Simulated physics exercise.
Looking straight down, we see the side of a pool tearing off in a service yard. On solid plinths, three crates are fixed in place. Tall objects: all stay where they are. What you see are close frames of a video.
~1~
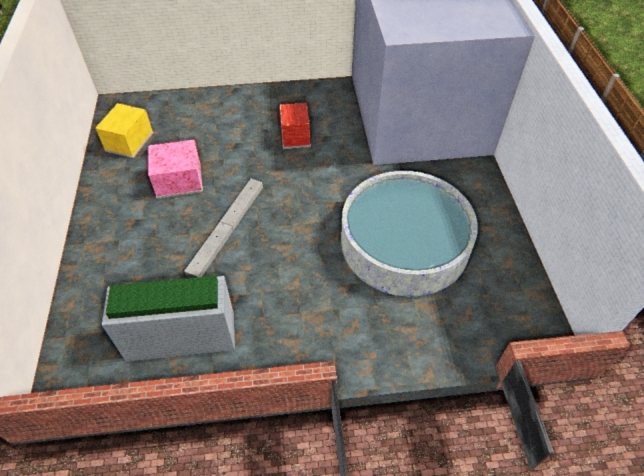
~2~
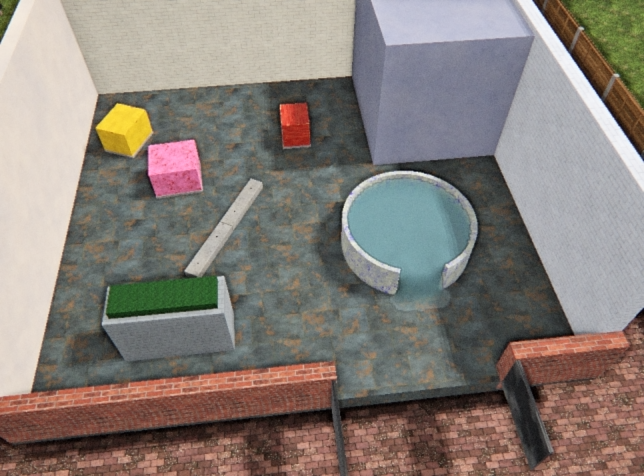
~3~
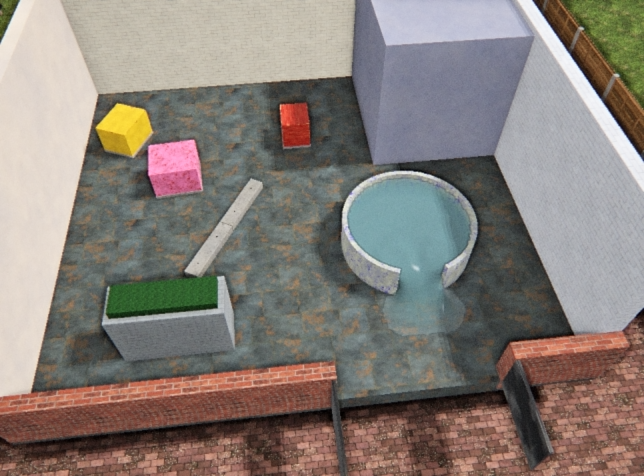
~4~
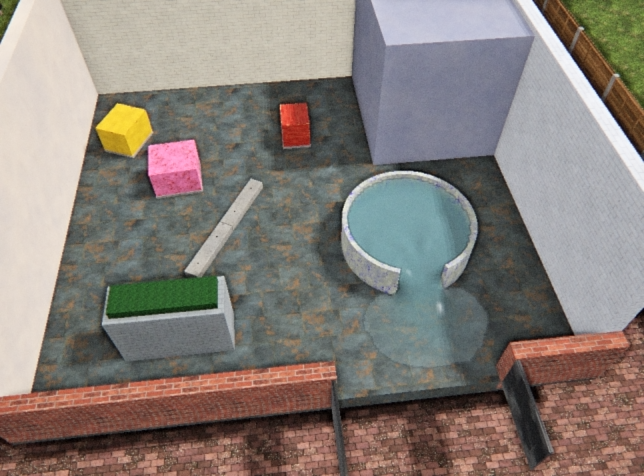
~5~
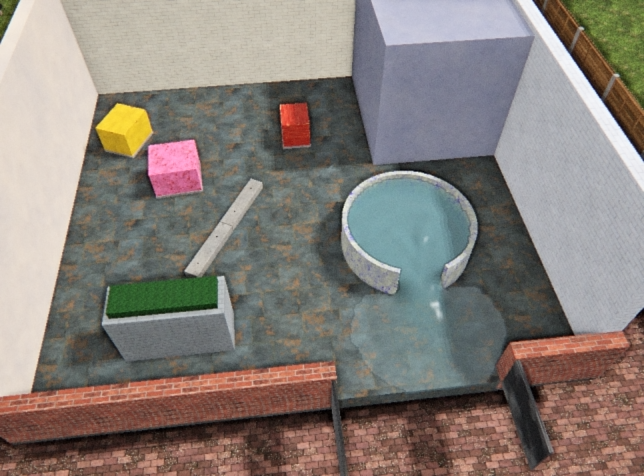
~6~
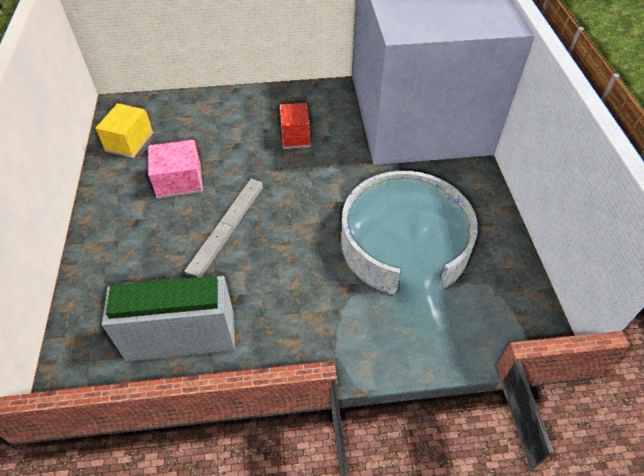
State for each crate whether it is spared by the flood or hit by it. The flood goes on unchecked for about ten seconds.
The pink crate is spared; the yellow crate is spared; the red crate is spared.
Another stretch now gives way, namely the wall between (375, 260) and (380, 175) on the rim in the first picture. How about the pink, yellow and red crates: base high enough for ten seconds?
Then the pink crate gets flooded, the yellow crate gets flooded and the red crate gets flooded.
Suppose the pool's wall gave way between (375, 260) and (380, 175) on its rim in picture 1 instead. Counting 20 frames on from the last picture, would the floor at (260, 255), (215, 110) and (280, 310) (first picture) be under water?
Soaked / soaked / soaked.
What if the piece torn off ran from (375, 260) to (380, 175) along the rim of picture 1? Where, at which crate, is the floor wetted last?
It is the yellow one.
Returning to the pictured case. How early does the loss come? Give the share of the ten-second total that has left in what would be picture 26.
By then, close to 55 % of it.
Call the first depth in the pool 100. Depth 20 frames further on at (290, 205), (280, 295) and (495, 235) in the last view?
Respectively 0, 0 and 4 per cent.
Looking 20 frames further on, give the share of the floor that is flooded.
Close to 20 %.
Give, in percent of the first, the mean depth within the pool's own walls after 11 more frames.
62 percent or thereabouts.
A moment on, water covers 10 % of the floor; the pink crate not reached, the yellow crate not reached, the red crate not reached.
Next, water covers 10 % of the floor; the pink crate not reached, the yellow crate not reached, the red crate not reached.
Then, water covers 20 % of the floor; the pink crate not reached, the yellow crate not reached, the red crate not reached.
Later, water covers 20 % of the floor; the pink crate not reached, the yellow crate not reached, the red crate not reached.
In the end, water covers 25 % of the floor; the pink crate stayed above the water, the yellow crate stayed above the water, the red crate stayed above the water.
